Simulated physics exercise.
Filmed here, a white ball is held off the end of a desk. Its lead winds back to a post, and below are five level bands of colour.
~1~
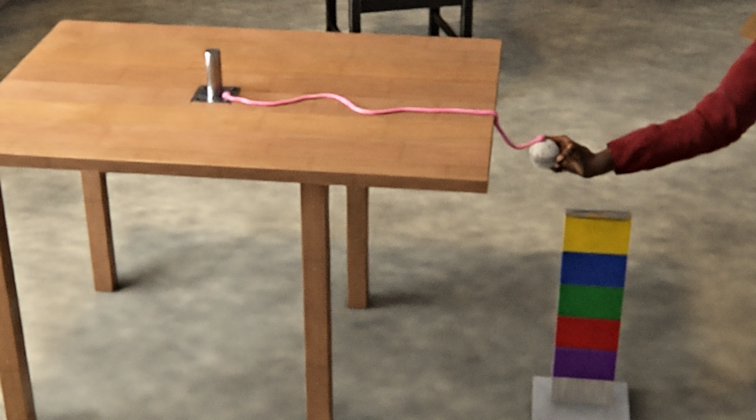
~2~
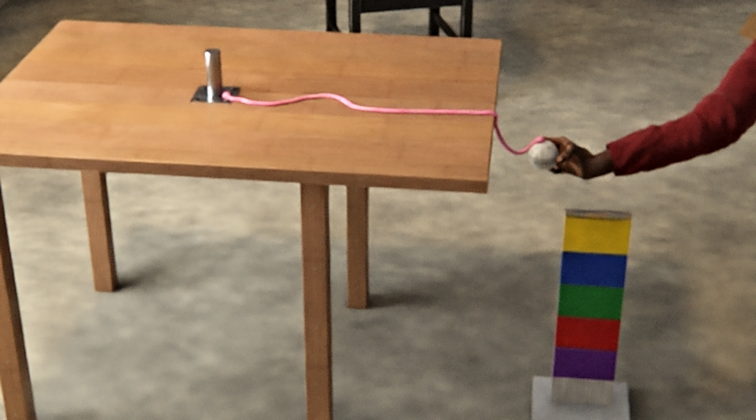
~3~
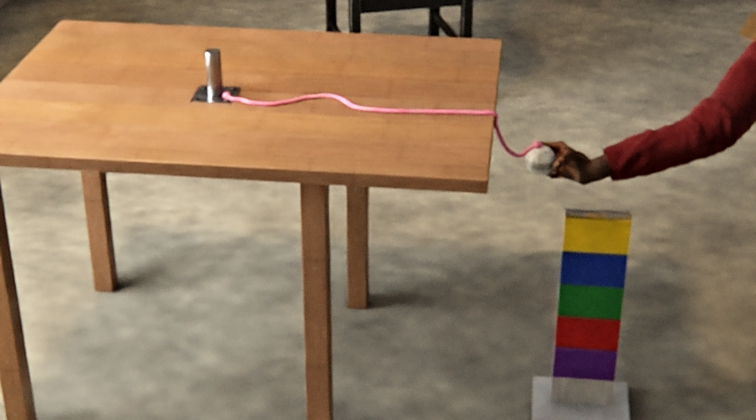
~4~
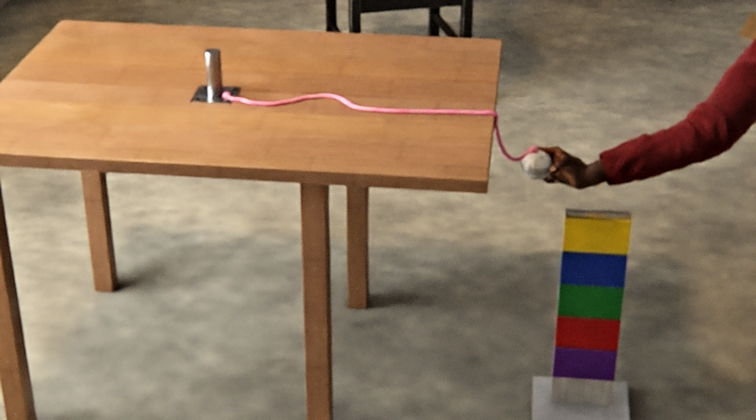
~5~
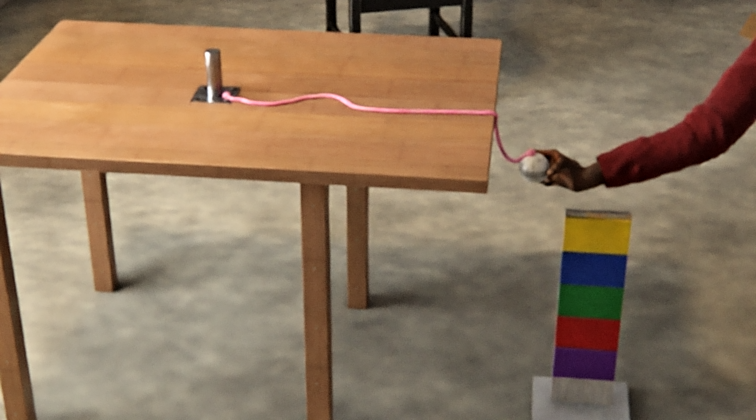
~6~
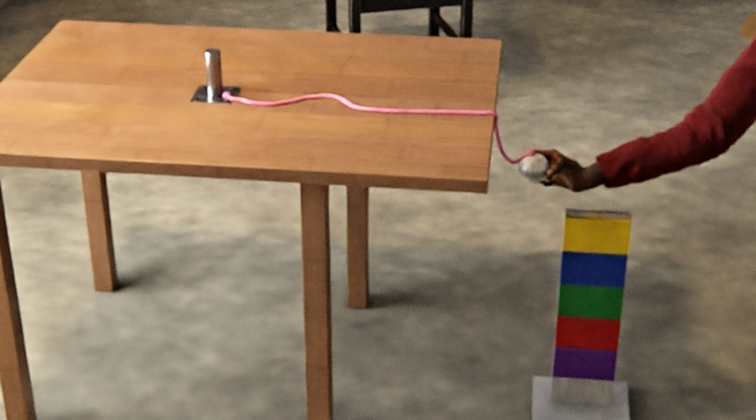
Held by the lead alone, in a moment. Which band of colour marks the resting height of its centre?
The yellow band marks it.
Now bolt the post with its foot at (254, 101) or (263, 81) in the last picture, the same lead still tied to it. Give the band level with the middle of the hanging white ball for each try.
Answer, in order: Blue, blue.
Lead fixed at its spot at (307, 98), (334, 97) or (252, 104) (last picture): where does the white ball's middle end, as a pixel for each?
It ends up near (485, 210) the first time, (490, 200) the second and (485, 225) the third.
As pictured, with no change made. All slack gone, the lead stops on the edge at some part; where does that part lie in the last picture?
Pixel (470, 113) or thereabouts.
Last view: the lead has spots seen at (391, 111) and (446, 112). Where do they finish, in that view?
First: (417, 110). Second: (471, 114).
Soon after, ball near (480, 221); level with yellow.
After that, ball near (512, 226); level with yellow.
In the end, ball near (485, 225); level with yellow. Its centre hangs level with the yellow band.
